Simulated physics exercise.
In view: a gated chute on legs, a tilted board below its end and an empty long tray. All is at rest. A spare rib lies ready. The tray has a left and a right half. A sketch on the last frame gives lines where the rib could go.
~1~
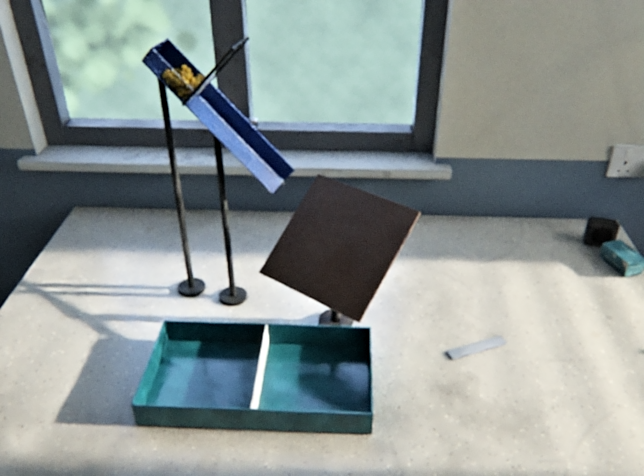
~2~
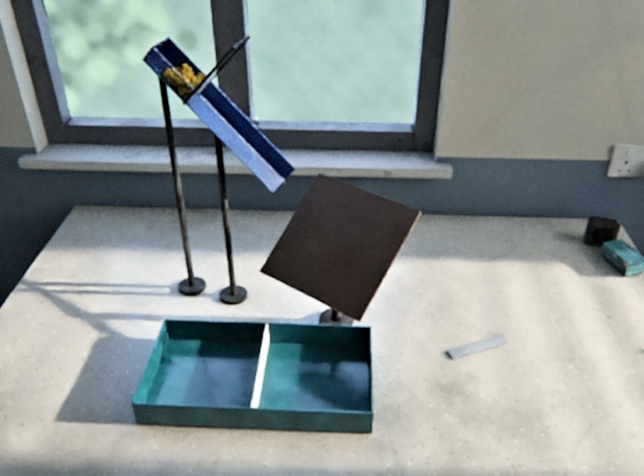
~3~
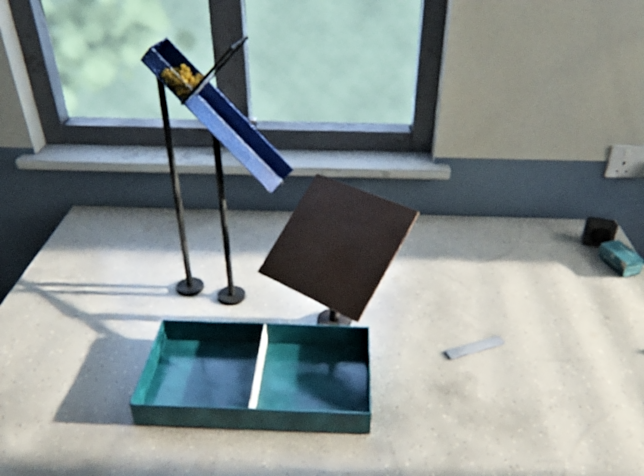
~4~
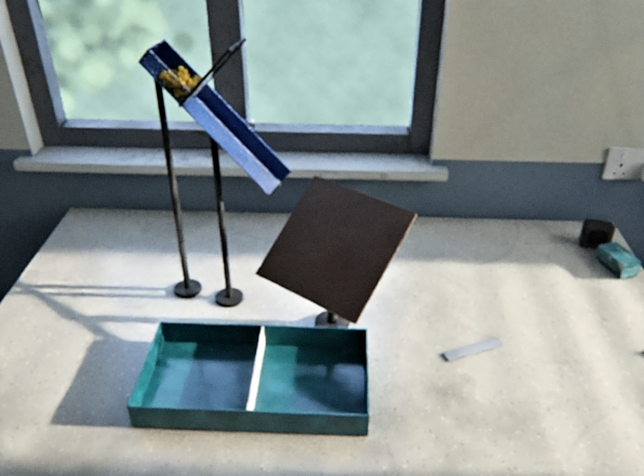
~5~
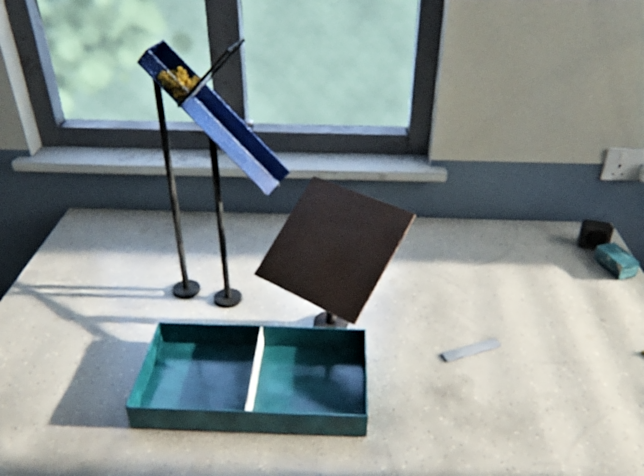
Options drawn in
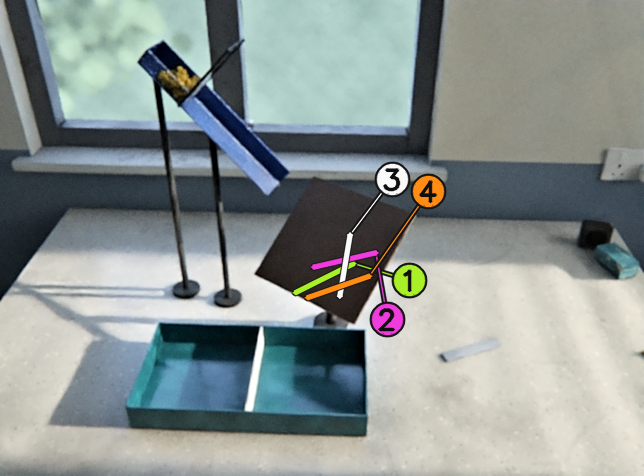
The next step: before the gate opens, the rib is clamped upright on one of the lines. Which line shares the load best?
The answer is line 1.
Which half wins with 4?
More lands on the right.
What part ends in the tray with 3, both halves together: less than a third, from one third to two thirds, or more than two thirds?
More than two thirds.
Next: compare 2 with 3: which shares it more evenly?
2.
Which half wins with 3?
The right half.
On the marked copy, line 1 from (353, 263) to (295, 292); line 2 from (375, 252) to (313, 267); line 3 from (350, 234) to (339, 296); line 4 from (369, 276) to (307, 297).
If 1 is chosen, of what is caught, about a third in the left half, about two thirds in the right.
If 2 is chosen, of what is caught, about a quarter in the left half, most in the right.
If 3 is chosen, of what is caught, a small part in the left half, nearly all in the right.
If 4 is chosen, of what is caught, a small part in the left half, most in the right.
